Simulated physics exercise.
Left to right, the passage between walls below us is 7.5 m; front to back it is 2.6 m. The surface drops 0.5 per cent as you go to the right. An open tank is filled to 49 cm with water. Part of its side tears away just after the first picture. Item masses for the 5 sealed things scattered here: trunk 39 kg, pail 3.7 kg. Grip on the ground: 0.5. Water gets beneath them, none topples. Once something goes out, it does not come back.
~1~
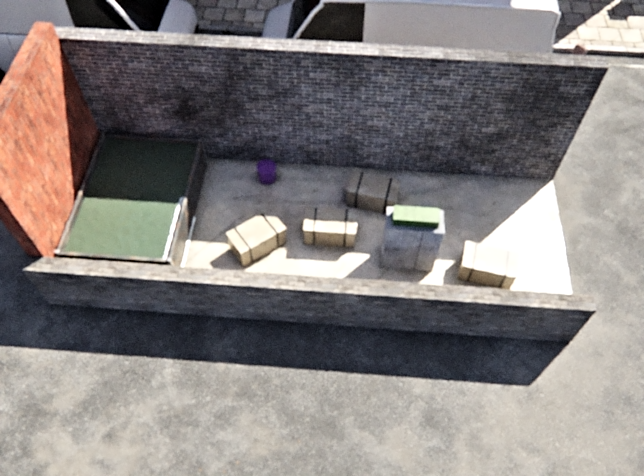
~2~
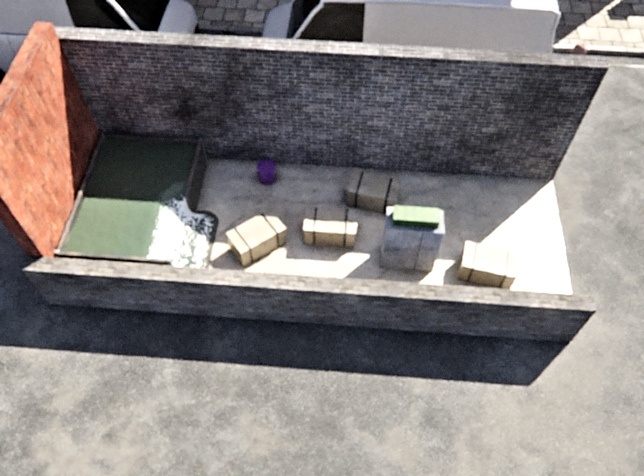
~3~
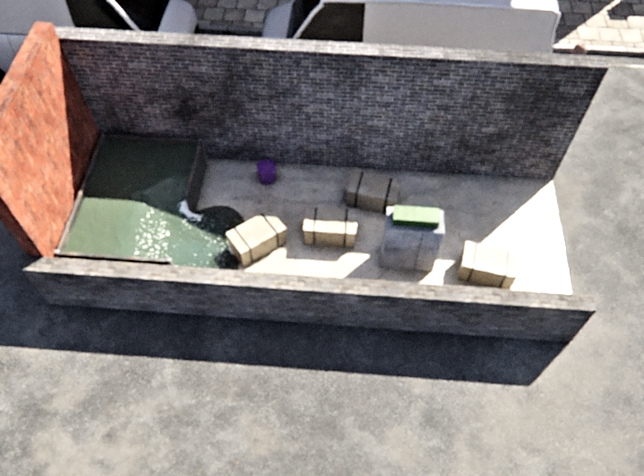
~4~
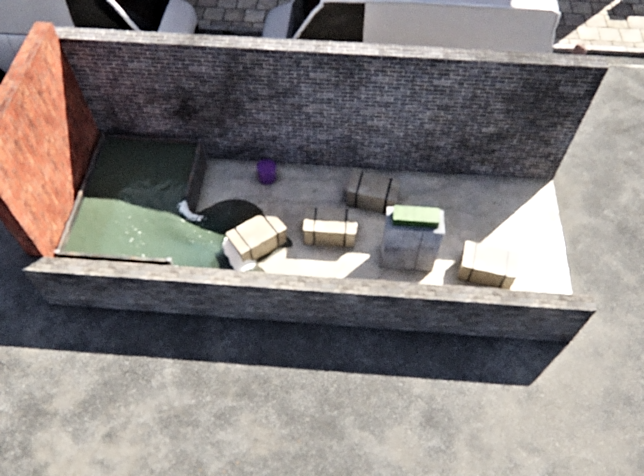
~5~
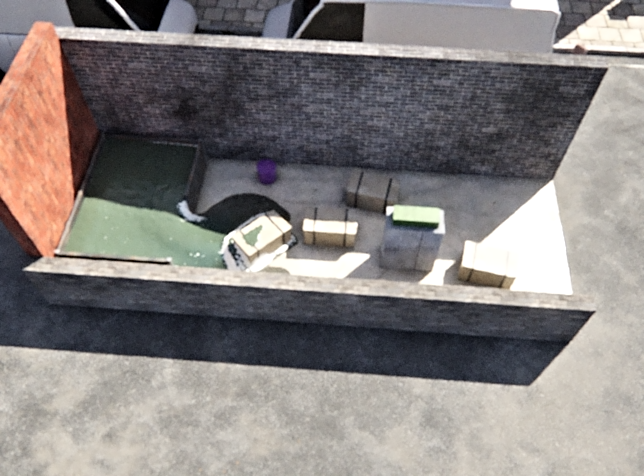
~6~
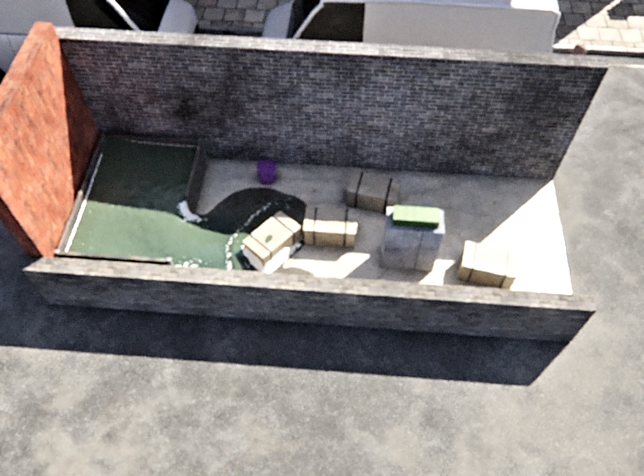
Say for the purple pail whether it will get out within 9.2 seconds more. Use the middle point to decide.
Still there by then.
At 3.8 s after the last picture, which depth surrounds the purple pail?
About 6 cm.
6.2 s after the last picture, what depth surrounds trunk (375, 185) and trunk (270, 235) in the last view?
Roughly 4 and 11 cm.
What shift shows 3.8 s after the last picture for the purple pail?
It has shifted about 100 cm.
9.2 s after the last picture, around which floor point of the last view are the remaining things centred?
Close to (486, 221).
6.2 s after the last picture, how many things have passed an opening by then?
That makes 0 by then.
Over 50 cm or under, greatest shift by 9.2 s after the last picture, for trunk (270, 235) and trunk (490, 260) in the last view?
Exceeds it; stays within.
Then, 1.2 s after the last picture the purple pail is near (266, 166), 0.0 m from its start, aground; 0 of 5 are out; 0 afloat.
Then, 3.8 s after the last picture the purple pail is near (210, 169), 0.9 m from its start, afloat; 0 of 5 are out; 2 afloat.
Then, 6.2 s after the last picture the purple pail is near (268, 218), 1.1 m from its start, afloat; 0 of 5 are out; 2 afloat.
Then, 9.2 s after the last picture the purple pail is near (355, 193), 1.6 m from its start, afloat; 0 of 5 are out; 1 afloat.
